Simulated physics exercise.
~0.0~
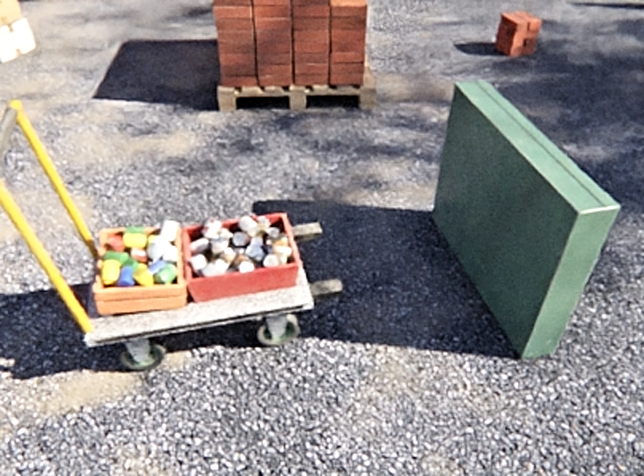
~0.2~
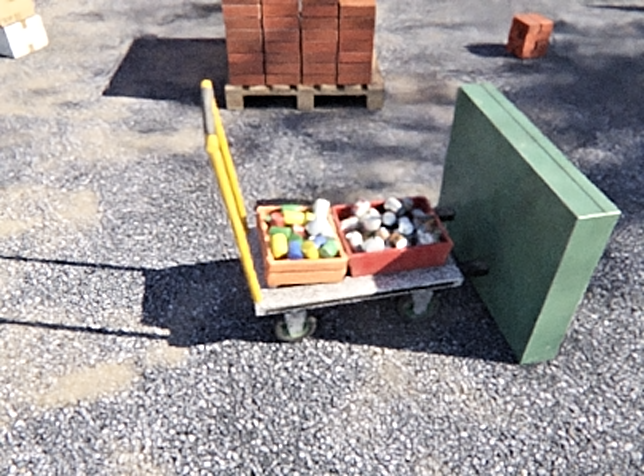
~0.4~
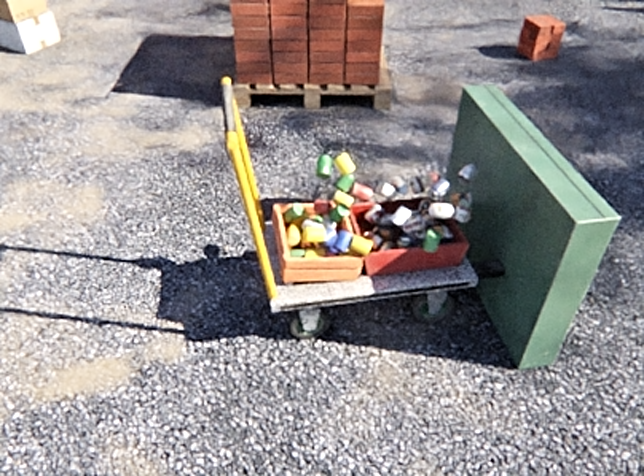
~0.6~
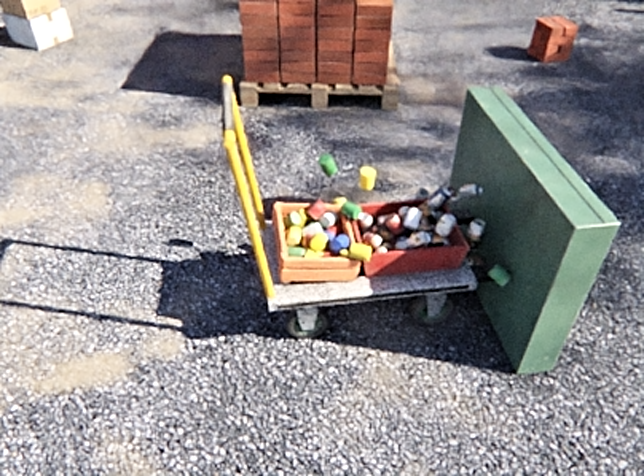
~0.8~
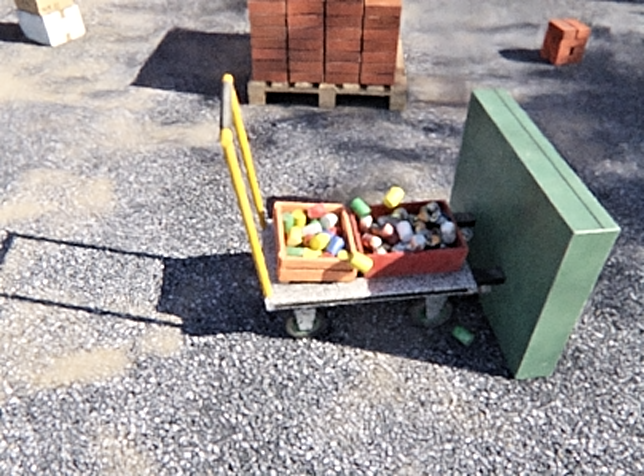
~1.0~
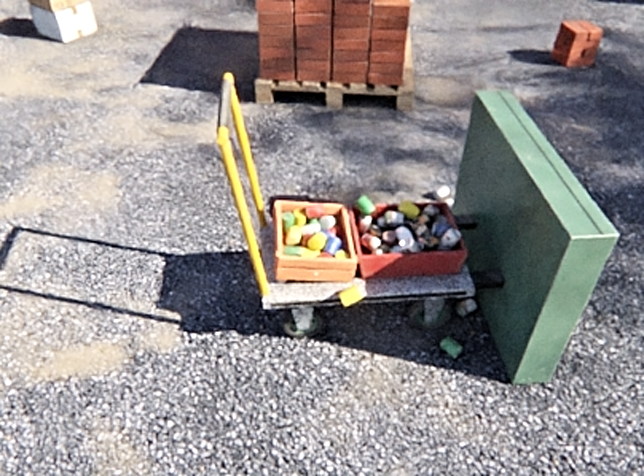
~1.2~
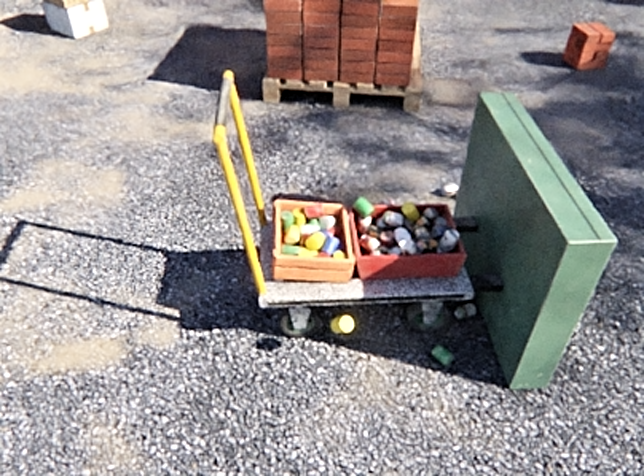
A flat trolley with a yellow handle, seen from slightly above on sunlit gravel, rolls right towards an upright green slab, with stacked bricks on a pallet behind. It carries an orange crate of colourful little cylinders on the left and a red crate of mostly pale ones on the right. The trolley stops abruptly against the slab, and pieces from both crates leap up and to the right. Some drop back into the crates, a green one landing in the red crate, while others tumble off. Finally the trolley stands still by the slab, with a yellow piece and a green piece on the gravel.
